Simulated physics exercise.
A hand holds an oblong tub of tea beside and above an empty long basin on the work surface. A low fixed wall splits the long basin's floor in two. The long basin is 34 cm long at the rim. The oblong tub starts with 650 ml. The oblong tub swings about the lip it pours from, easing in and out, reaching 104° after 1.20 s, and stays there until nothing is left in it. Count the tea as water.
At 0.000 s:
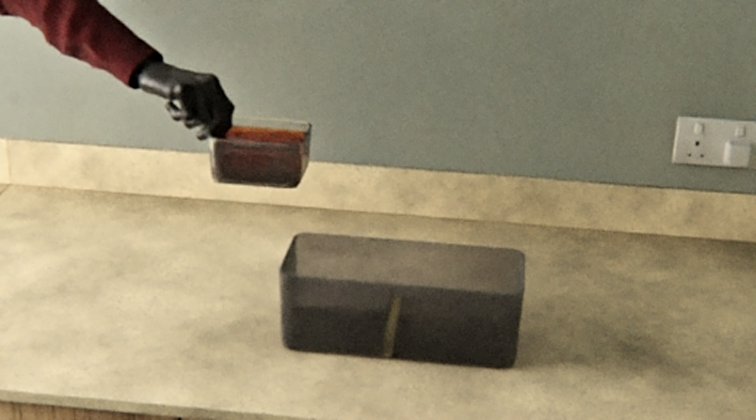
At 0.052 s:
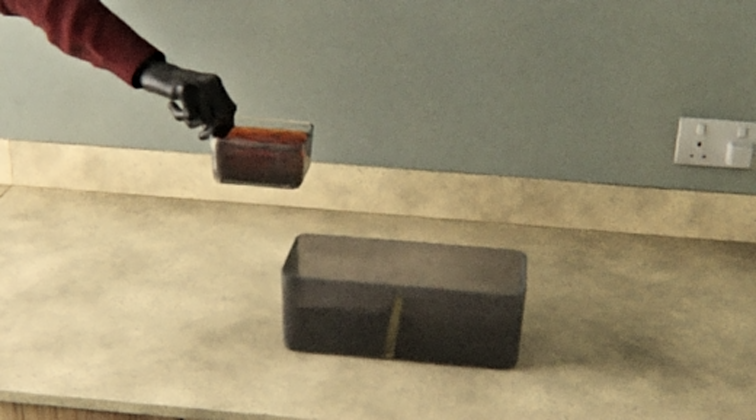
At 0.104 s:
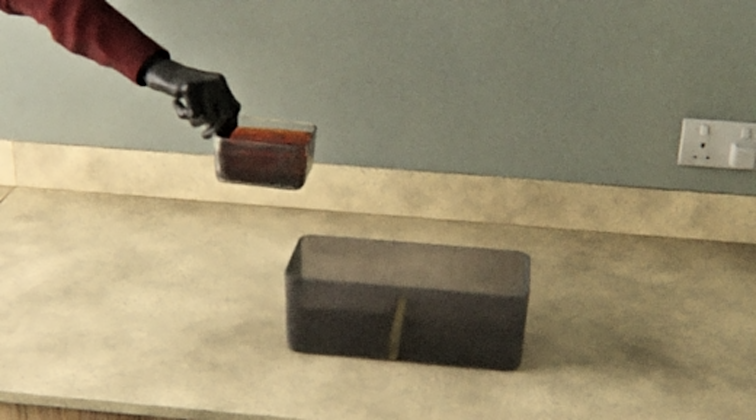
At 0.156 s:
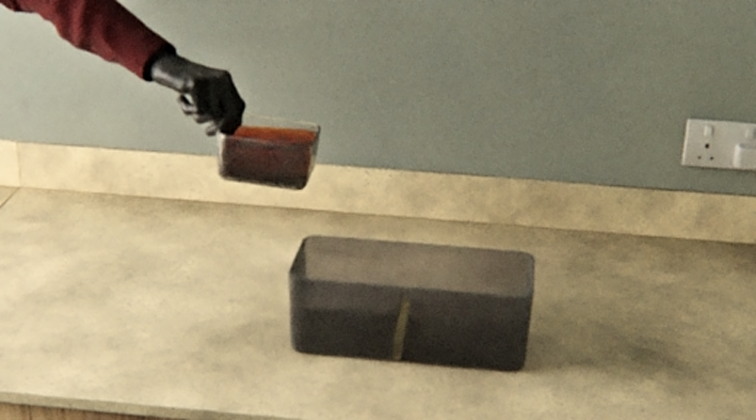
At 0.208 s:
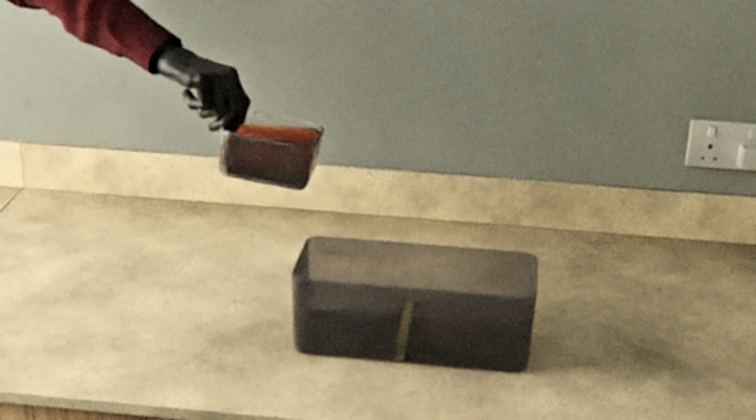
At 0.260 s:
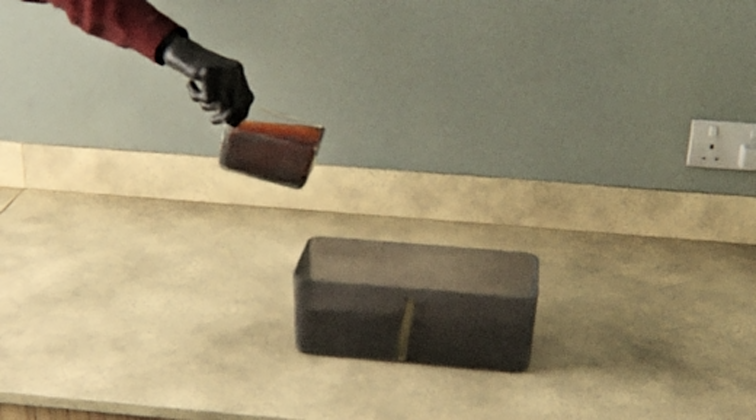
A gloved hand holding a clear oblong tub of reddish-brown tea gradually tilts it rightward above an empty dark basin on a countertop.
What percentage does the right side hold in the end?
Roughly 47 per cent is past the wall.
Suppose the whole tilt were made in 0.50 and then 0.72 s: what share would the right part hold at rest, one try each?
In turn about 60 and 60 per cent.
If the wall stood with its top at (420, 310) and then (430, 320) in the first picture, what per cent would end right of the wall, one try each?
In turn about 10 and 20 per cent.
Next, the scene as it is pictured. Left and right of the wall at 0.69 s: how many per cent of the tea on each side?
Near 8 on the left, 0 on the right.
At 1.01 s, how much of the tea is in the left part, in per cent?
About 32 per cent.
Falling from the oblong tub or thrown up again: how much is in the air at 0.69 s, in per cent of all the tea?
About 40 per cent.
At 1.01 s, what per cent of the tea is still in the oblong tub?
Near 9 in a hundred.
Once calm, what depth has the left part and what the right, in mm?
Some 16 mm on the left and 12 mm on the right.
Then, 0.69 s in, the tilt is 64° and 51 per cent is still to pour, 8 is left of the wall and 0 right of it.
Then, 1.01 s in, the tilt is 98° and 9 per cent is still to pour, 33 is left of the wall and 43 right of it.
Then, 1.34 s in, the tilt is 104° and 0 per cent is still to pour, 51 is left of the wall and 45 right of it.
Then, 1.70 s in, the tilt is 104° and 0 per cent is still to pour, 51 is left of the wall and 47 right of it.
Finally, 51 per cent lies left of the wall, 47 right of it and 2 outside.
